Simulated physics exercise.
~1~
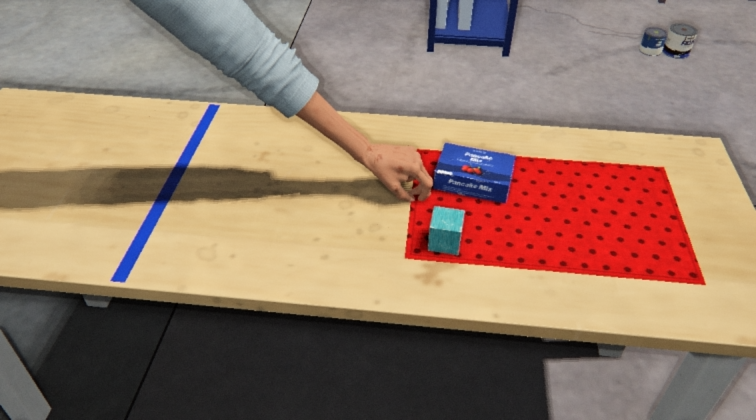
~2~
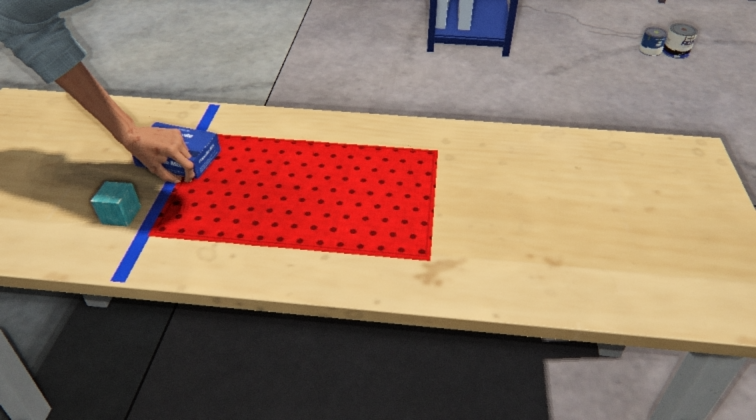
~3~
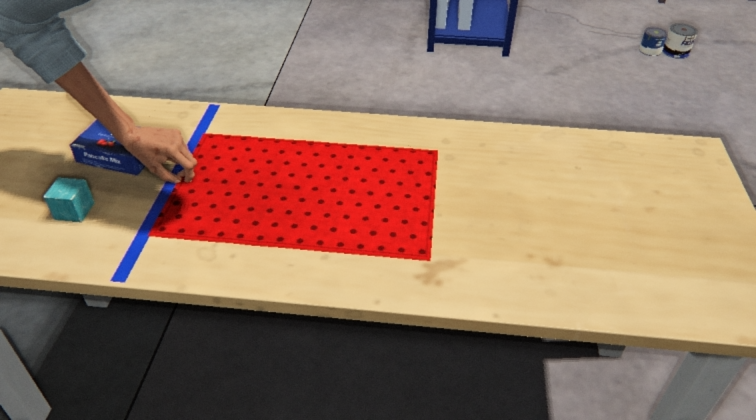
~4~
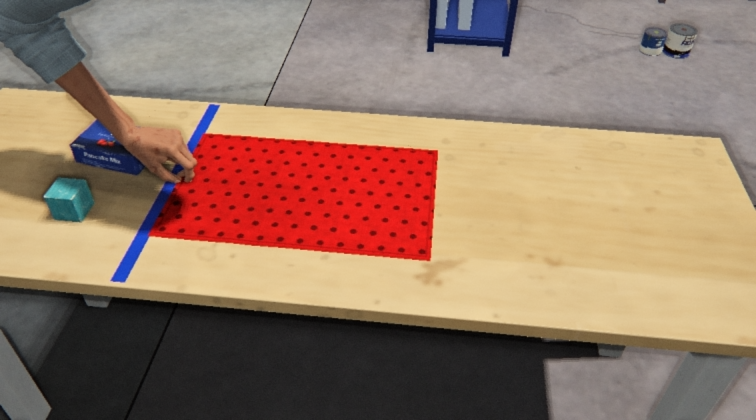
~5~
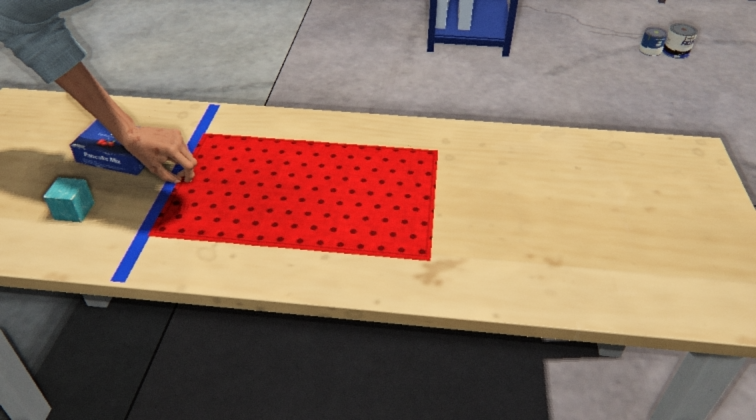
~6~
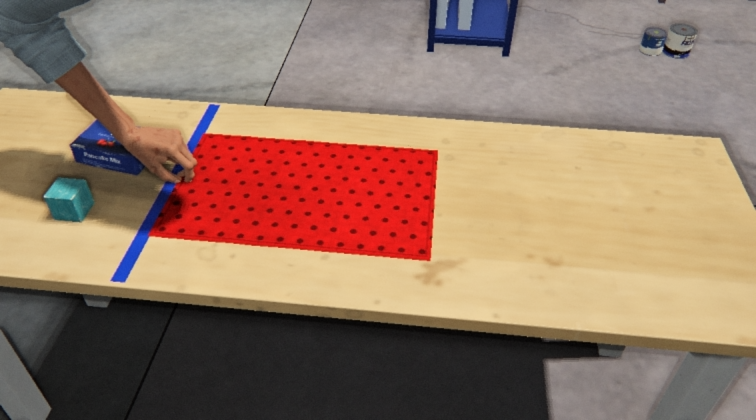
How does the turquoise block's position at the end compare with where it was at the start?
At the start the turquoise block sits on the red mat, well to the right of the blue tape. At the end it rests on the bare table to the left of the tape, off the mat.
